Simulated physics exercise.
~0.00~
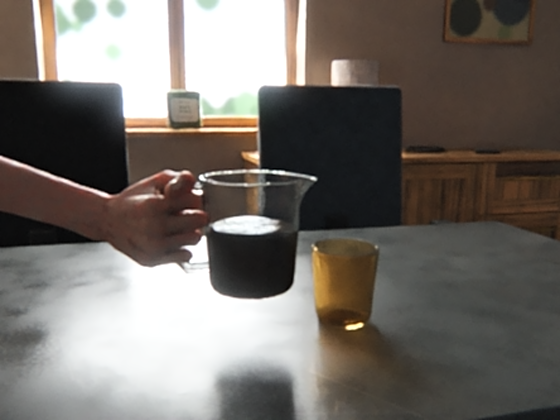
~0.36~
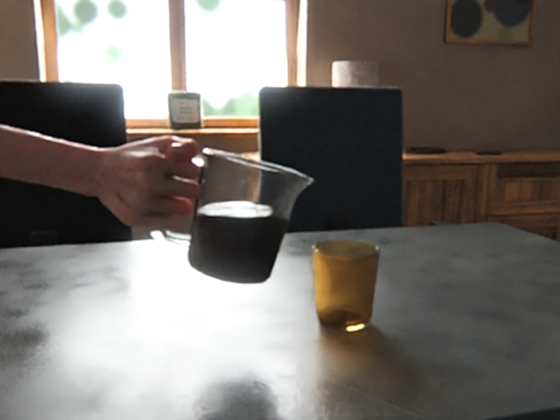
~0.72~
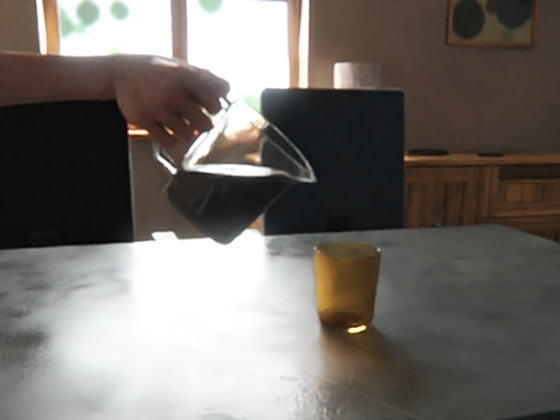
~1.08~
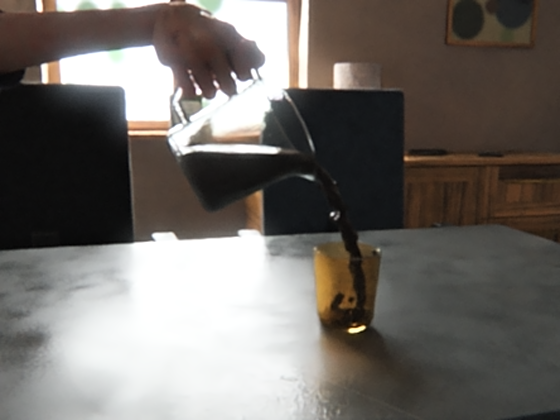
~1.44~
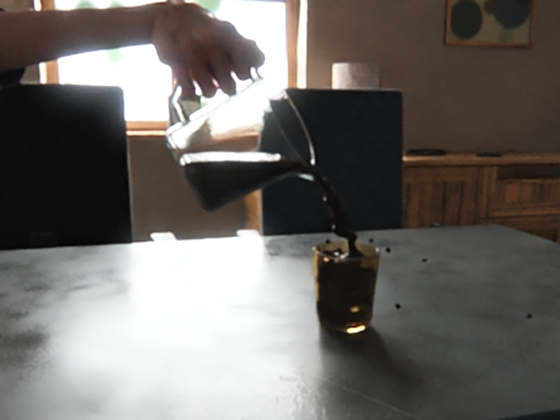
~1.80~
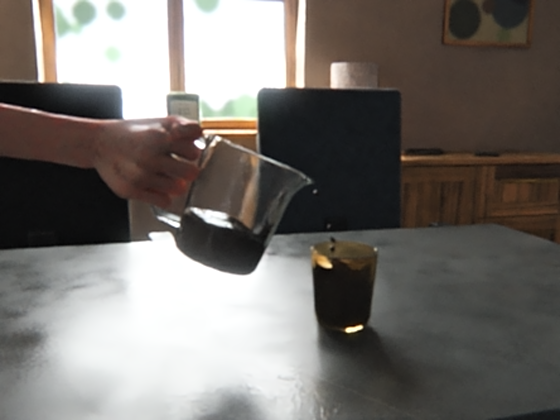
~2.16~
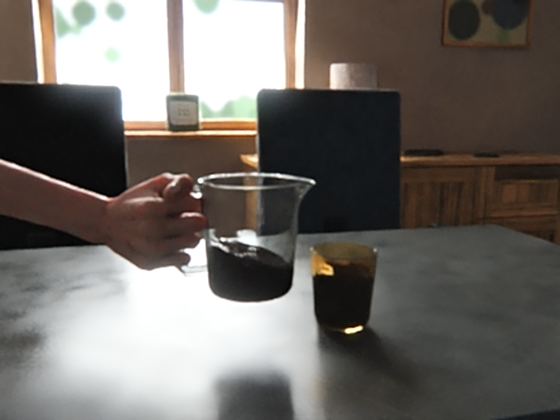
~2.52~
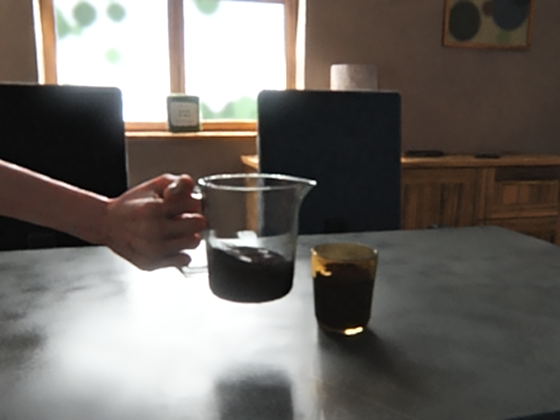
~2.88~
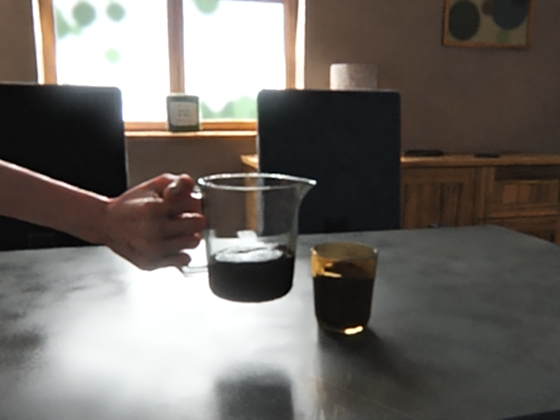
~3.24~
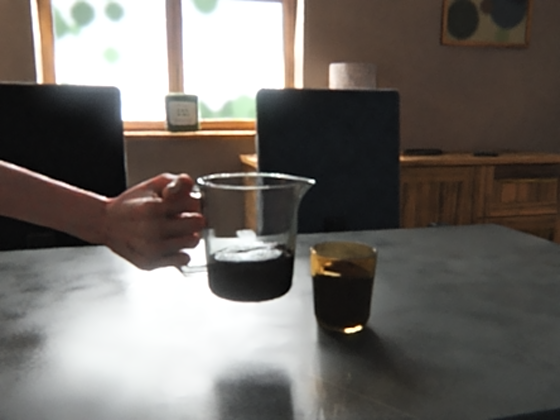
The clip shows a hand tipping a clear glass jug of dark coffee over an amber drinking glass on a grey table, pouring a stream that splashes a few drops, then levelling the jug, leaving the glass mostly full and some coffee still in the jug.
